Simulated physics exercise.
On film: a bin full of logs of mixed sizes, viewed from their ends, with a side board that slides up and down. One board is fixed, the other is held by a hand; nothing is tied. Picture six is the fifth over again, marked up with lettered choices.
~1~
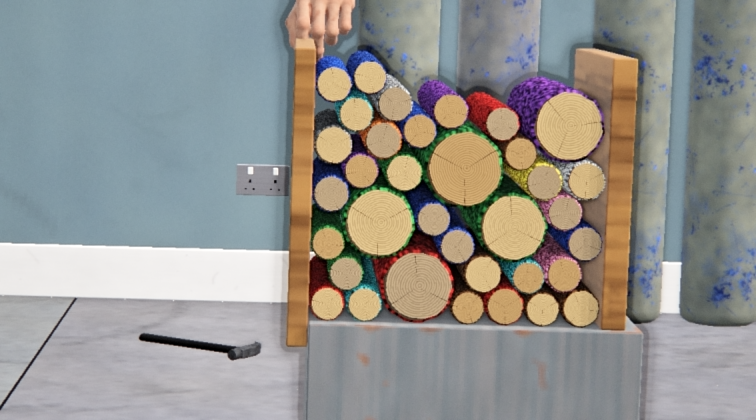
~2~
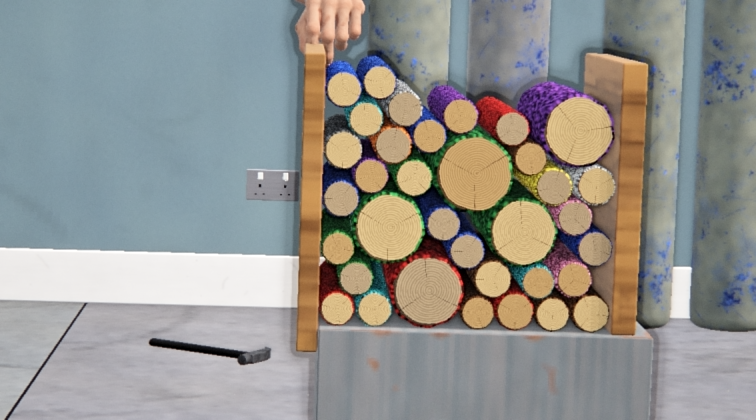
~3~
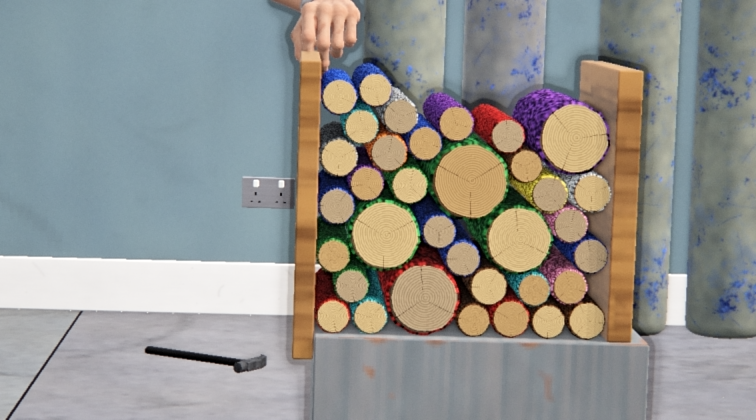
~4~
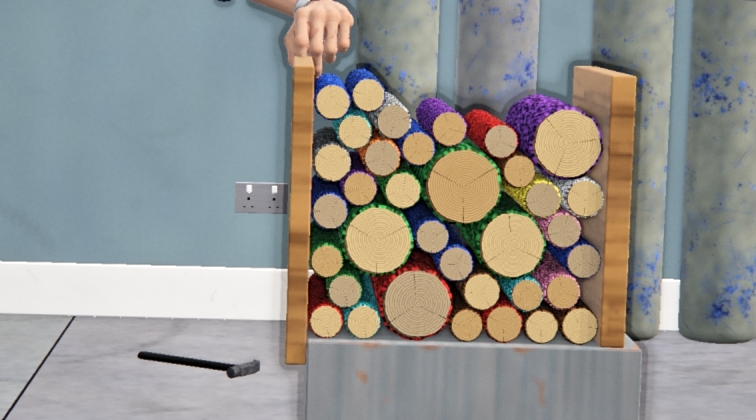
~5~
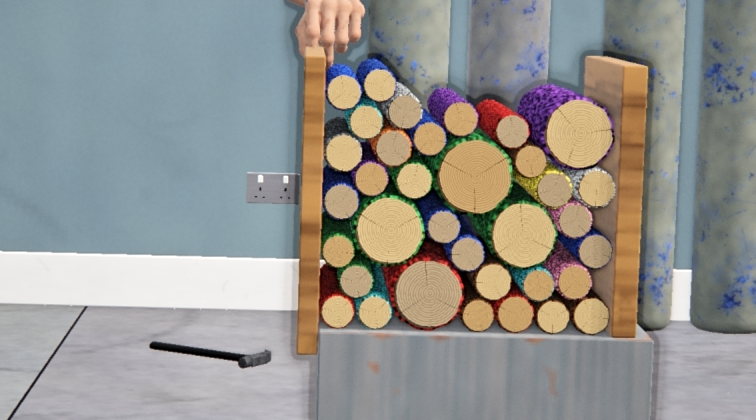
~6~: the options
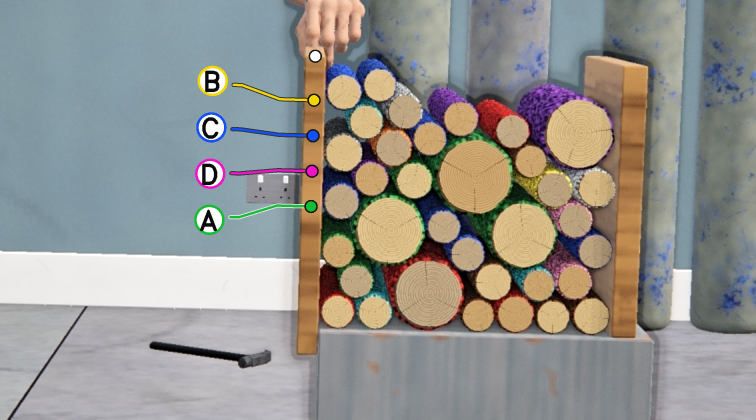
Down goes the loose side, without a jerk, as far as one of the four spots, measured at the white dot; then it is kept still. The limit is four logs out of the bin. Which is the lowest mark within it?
At most to A.
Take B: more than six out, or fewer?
Fewer than six.
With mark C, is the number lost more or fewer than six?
Fewer than six.
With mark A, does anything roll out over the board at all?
Yes, at A.
On the marked copy, A at (311, 207); B at (314, 100); C at (313, 136); D at (312, 171); the white dot at (315, 56).
Following A. Soon after the start, top of the board (324, 125).
Later, top of the board (322, 203).
In the end, top of the board (322, 206), three out over the board.
As for the rest, B none out over the board; C none out over the board; D none out over the board.
